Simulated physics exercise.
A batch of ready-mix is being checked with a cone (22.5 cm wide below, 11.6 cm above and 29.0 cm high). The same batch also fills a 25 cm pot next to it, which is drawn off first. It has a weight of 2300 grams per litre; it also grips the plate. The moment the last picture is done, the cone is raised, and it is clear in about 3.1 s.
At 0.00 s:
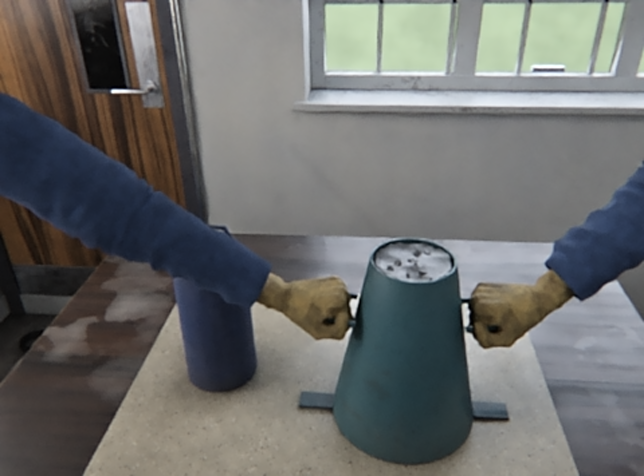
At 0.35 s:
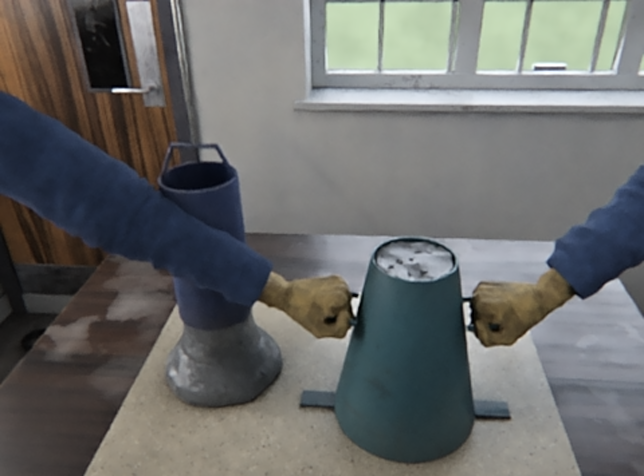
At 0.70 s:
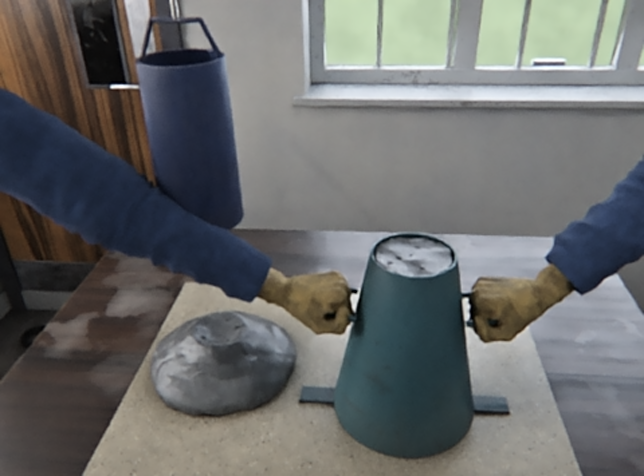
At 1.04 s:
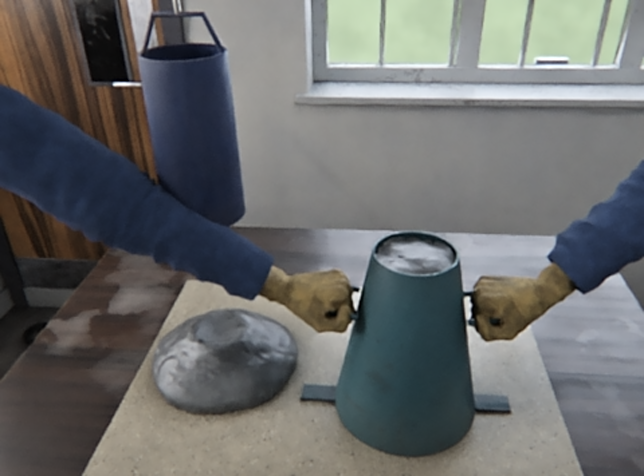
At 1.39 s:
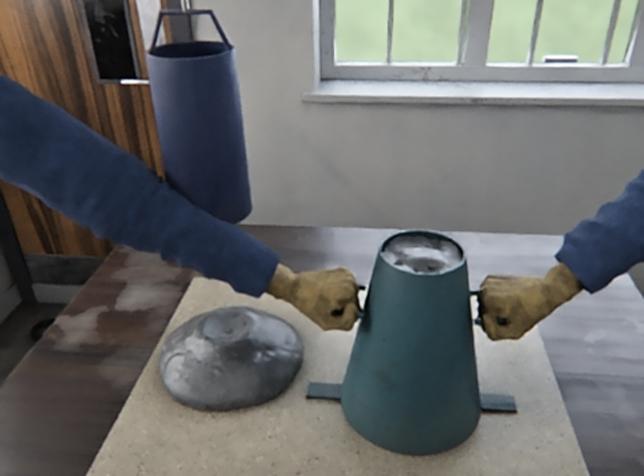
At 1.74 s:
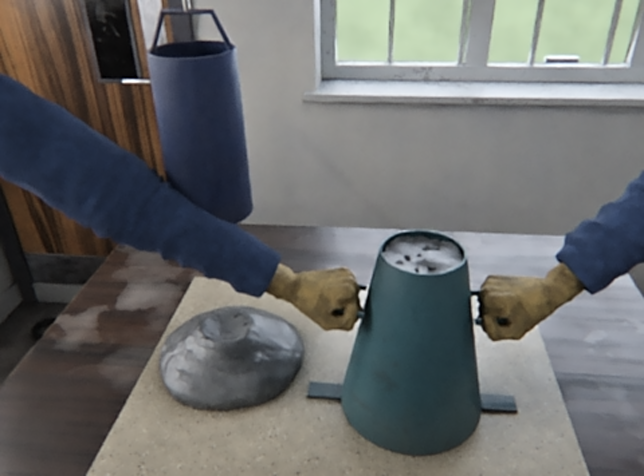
On a board by a window, a blue pot rising off a slumping grey heap while gloved hands grip a still green cone.
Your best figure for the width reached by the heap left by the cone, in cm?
41 centimetres or thereabouts.
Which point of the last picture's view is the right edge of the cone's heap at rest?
The pixel is about (539, 433).
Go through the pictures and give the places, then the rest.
In the first picture, middle of the pot's mouth at (208, 254), still down; middle of the cone's top at (413, 261), not yet moved.
In the second picture, middle of the pot's mouth at (199, 177), raised 13 cm; middle of the cone's top at (414, 259), not yet moved.
In the third picture, middle of the pot's mouth at (181, 59), raised 30 cm; the pot's heap 8.0 cm high and 26 cm wide, top at (220, 331); middle of the cone's top at (414, 255), not yet moved.
In the fourth picture, middle of the pot's mouth at (183, 54), raised 31 cm; the pot's heap 7.8 cm high and 26 cm wide, top at (221, 329); middle of the cone's top at (415, 254), not yet moved.
In the fifth picture, middle of the pot's mouth at (191, 51), raised 31 cm; the pot's heap 7.7 cm high and 27 cm wide, top at (228, 327); middle of the cone's top at (422, 252), not yet moved.
In the sixth picture, middle of the pot's mouth at (192, 51), raised 31 cm; the pot's heap 7.6 cm high and 27 cm wide, top at (228, 327); middle of the cone's top at (423, 252), not yet moved.
After 2.5 s, the cone is up 6.6 cm; the ready-mix has come down 13 cm to 16 cm and is 34 cm wide.
After 3.3 s, the cone is up 18 cm; the ready-mix has come down 20 cm to 9.0 cm and is 41 cm wide.
After 4.1 s, the cone is up 30 cm; the ready-mix has come down 20 cm to 8.7 cm and is 41 cm wide.
After 5.0 s, the cone is clear; the ready-mix has come down 20 cm to 8.7 cm and is 41 cm wide.
After 5.5 s, at rest, the cone is clear; the ready-mix has come down 20 cm to 8.6 cm and is 41 cm wide.
